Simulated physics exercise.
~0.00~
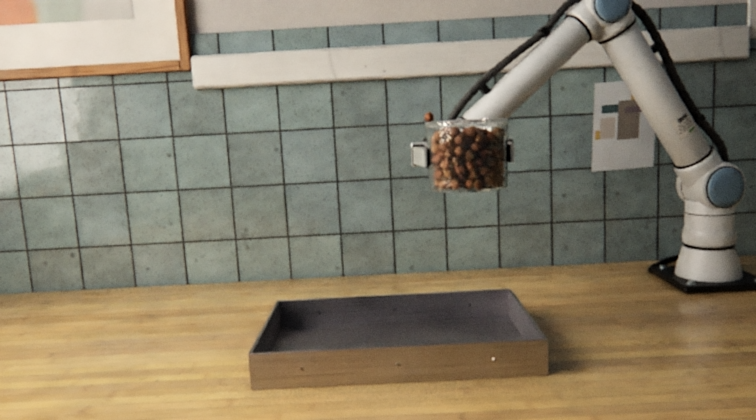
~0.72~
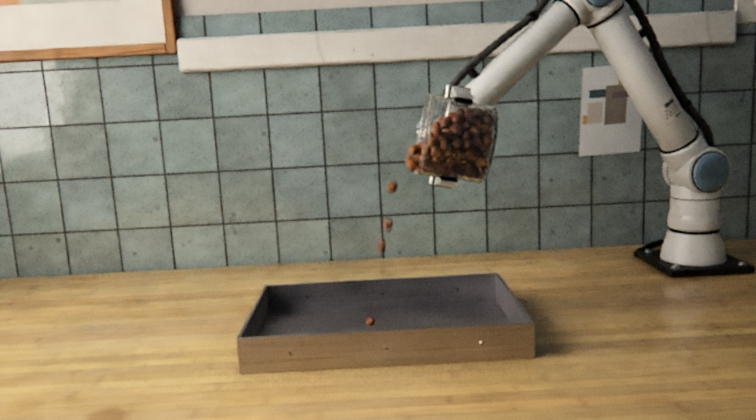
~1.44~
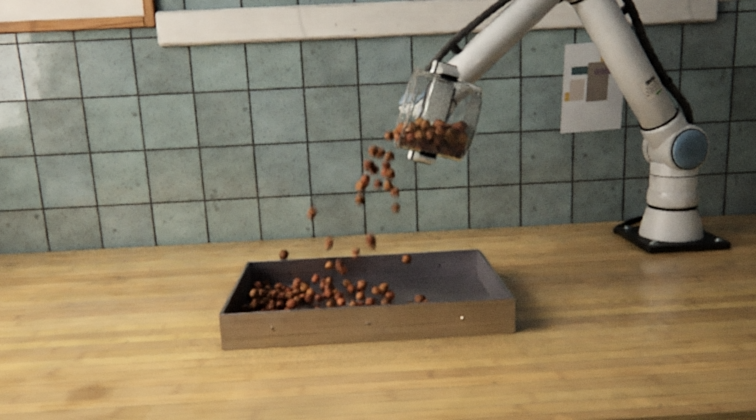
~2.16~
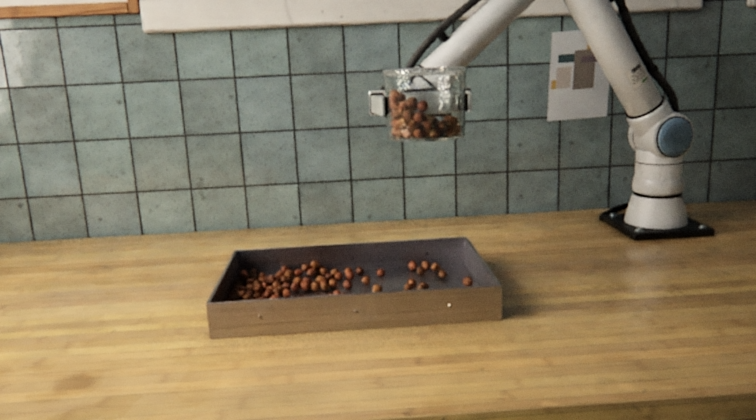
A wooden counter against a blue-green tiled wall is seen from the front and slightly above, with a white robot arm standing at the right. The arm holds a clear cup full of reddish-brown hazelnuts above a shallow wooden tray with a dark grey inside. The cup tips toward the left, and a few nuts drop, followed by a thicker stream that scatters across the tray. The arm then turns the cup upright again. Most of the nuts lie in the tray, mainly toward its left side, while a smaller share stays in the cup.
